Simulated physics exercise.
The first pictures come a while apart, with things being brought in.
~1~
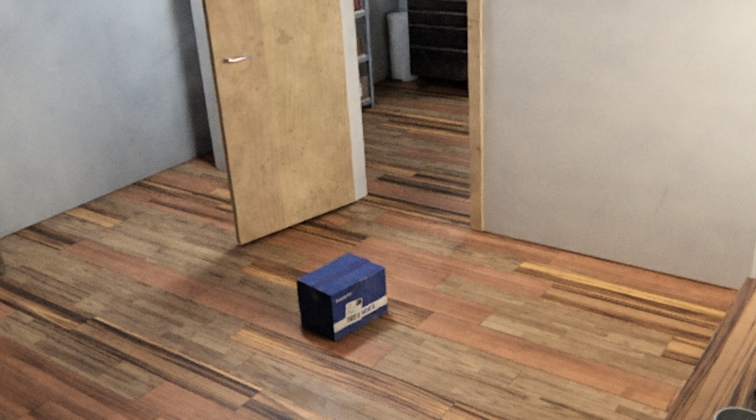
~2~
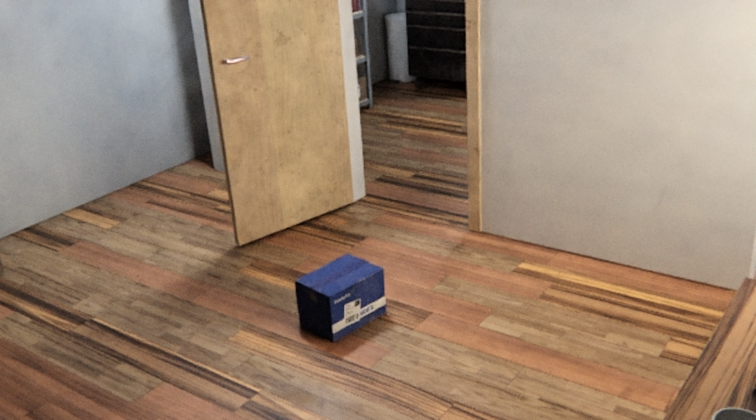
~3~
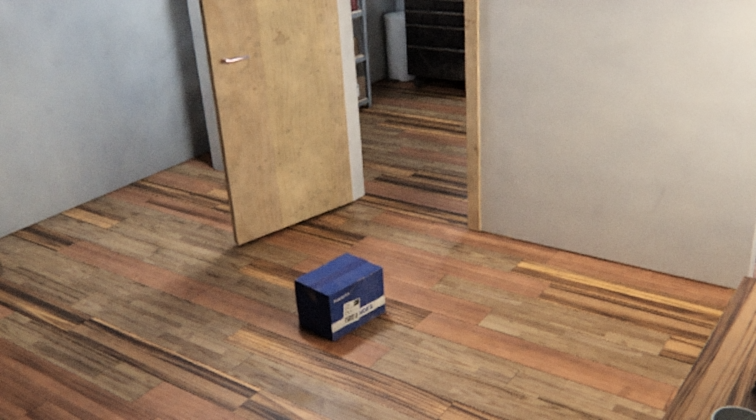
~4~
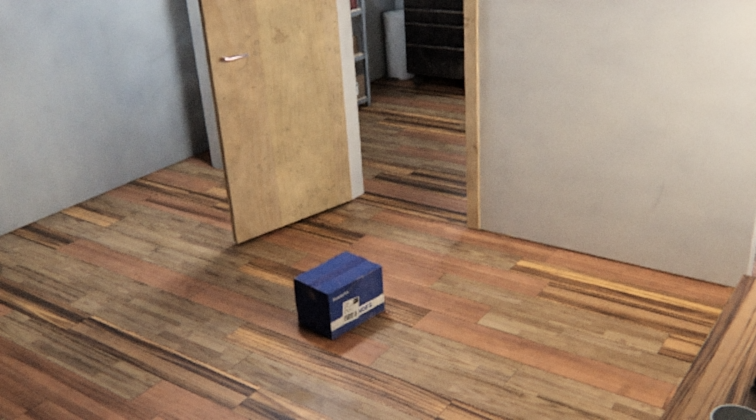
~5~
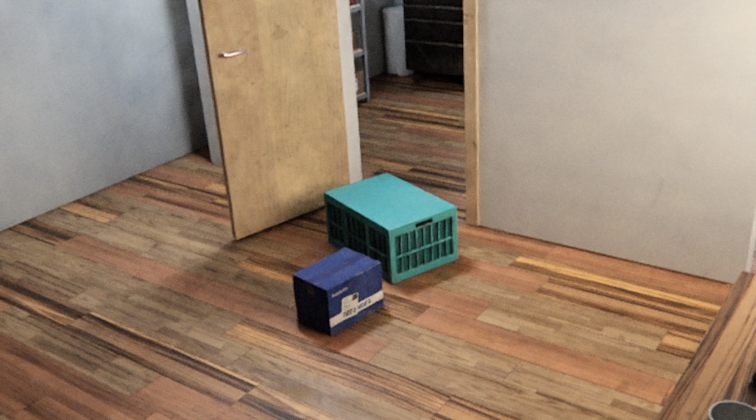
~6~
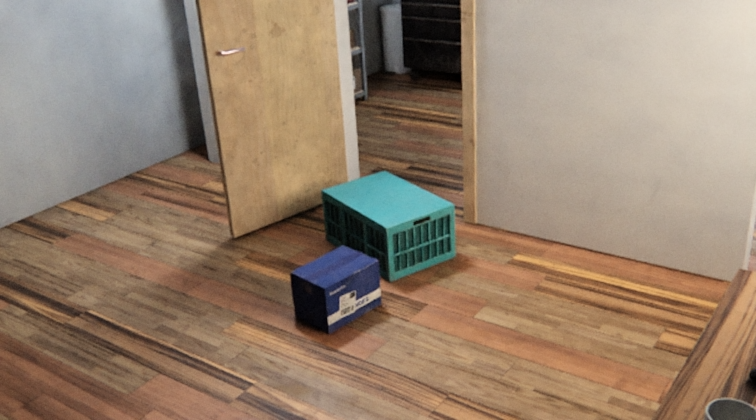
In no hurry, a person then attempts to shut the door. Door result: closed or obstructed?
Turns out the door can't touch the frame at all.
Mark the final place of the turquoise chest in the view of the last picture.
The object ends up somewhere near (395, 223).
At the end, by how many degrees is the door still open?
The answer is roughly 60°.
Then, 0.60 s later than the last frame, door at 87°.
Then, 0.90 s later than the last frame, door at 69°.
When it is over, door at 61°; both as before. End places, in pixels of the last picture, turquoise chest near (395, 223).
